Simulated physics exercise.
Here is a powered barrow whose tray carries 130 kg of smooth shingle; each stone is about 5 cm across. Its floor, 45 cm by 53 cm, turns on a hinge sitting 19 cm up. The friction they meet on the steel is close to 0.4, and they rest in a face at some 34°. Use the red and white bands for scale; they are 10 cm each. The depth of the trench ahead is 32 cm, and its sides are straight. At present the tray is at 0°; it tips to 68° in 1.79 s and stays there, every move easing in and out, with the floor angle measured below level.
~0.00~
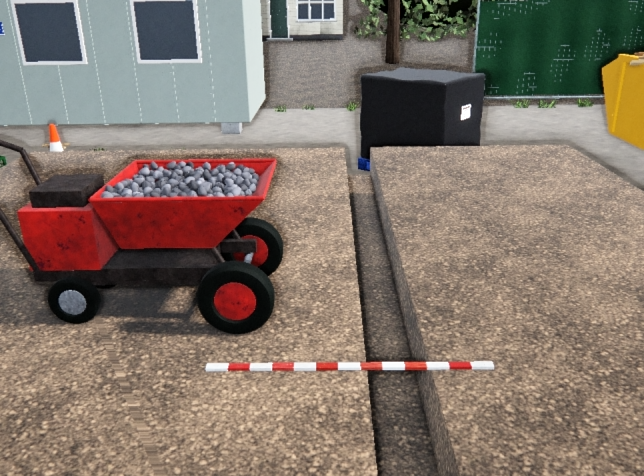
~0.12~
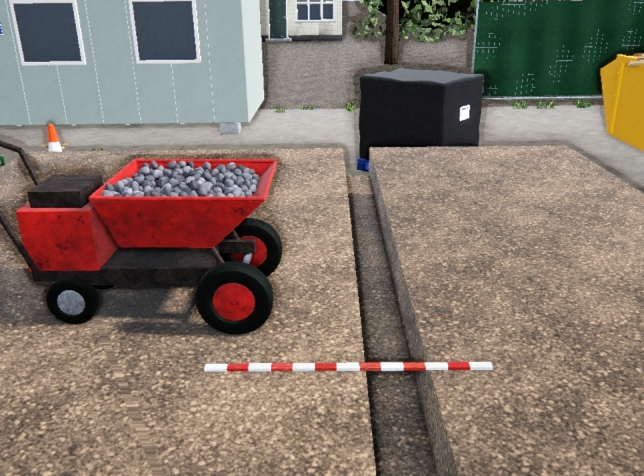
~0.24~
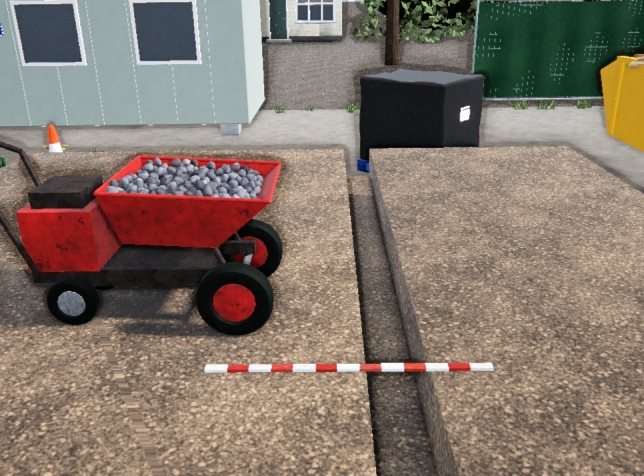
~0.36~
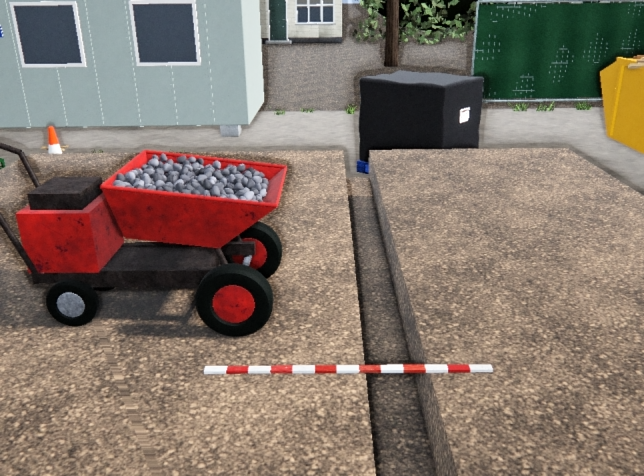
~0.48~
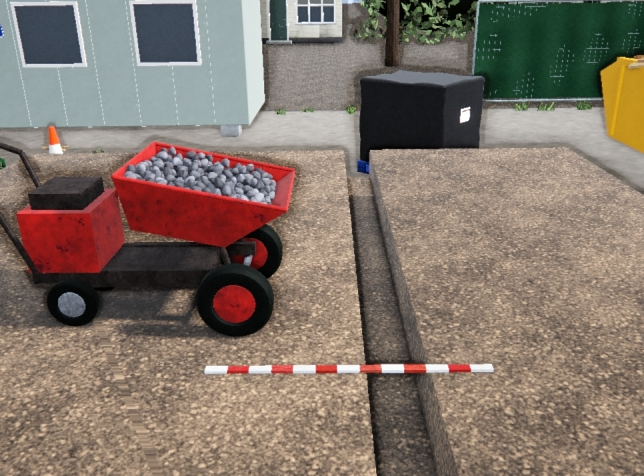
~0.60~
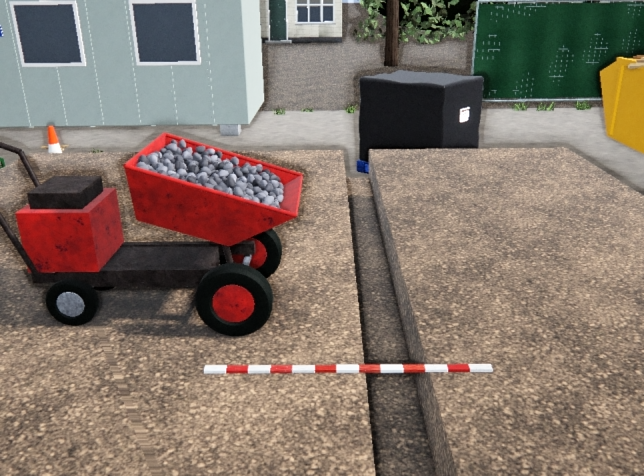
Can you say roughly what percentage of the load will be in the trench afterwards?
Roughly 94 per cent, I would say.
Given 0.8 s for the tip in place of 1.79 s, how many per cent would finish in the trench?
Roughly 80 per cent.
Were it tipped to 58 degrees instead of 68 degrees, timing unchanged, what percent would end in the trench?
It would be near 100 per cent.
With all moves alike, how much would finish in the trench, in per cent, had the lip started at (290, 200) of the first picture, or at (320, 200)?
Roughly 60 in a hundred from the first, 25 in a hundred from the second.
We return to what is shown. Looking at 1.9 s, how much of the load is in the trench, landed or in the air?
65 per cent, give or take.
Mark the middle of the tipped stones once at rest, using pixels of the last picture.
At about pixel (386, 336) in the last view.
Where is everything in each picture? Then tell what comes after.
In the first frame, the tray is at 0°, its lip at (263, 198); the top of the load is at (206, 174).
The second frame shows lip at (264, 199), floor tilted 1°, highest stones at (202, 172); the stones move at 0.1 m/s on average.
The third frame shows lip at (269, 202), floor tilted 3°, highest stones at (185, 168); the stones move at 0.2 m/s on average.
In the fourth frame, the tray is at 7°, its lip at (277, 206); the top of the load is at (165, 164); the stones move at 0.3 m/s on average.
The fifth frame shows lip at (287, 210), floor tilted 12°, highest stones at (163, 160); the stones move at 0.4 m/s on average.
The sixth frame shows lip at (296, 216), floor tilted 18°, highest stones at (169, 152); the stones move at 0.5 m/s on average.
After 1.3 s the floor is at 57°; 96 % in the tray, 3 % short of the trench, 1 % in the trench; the foremost stones are at (369, 274).
After 1.9 s the floor is at 68°; 26 % in the tray, 2 % short of the trench, 67 % in the trench, 5 % past the trench; the foremost stones are at (462, 297).
After 2.2 s the floor is at 68°; 5 % in the tray, 1 % short of the trench, 88 % in the trench, 6 % past the trench; the foremost stones are at (518, 295).
After 4.2 s the floor is at 68°; 0 % in the tray, 94 % in the trench, 6 % past the trench; the foremost stones are at (544, 299).
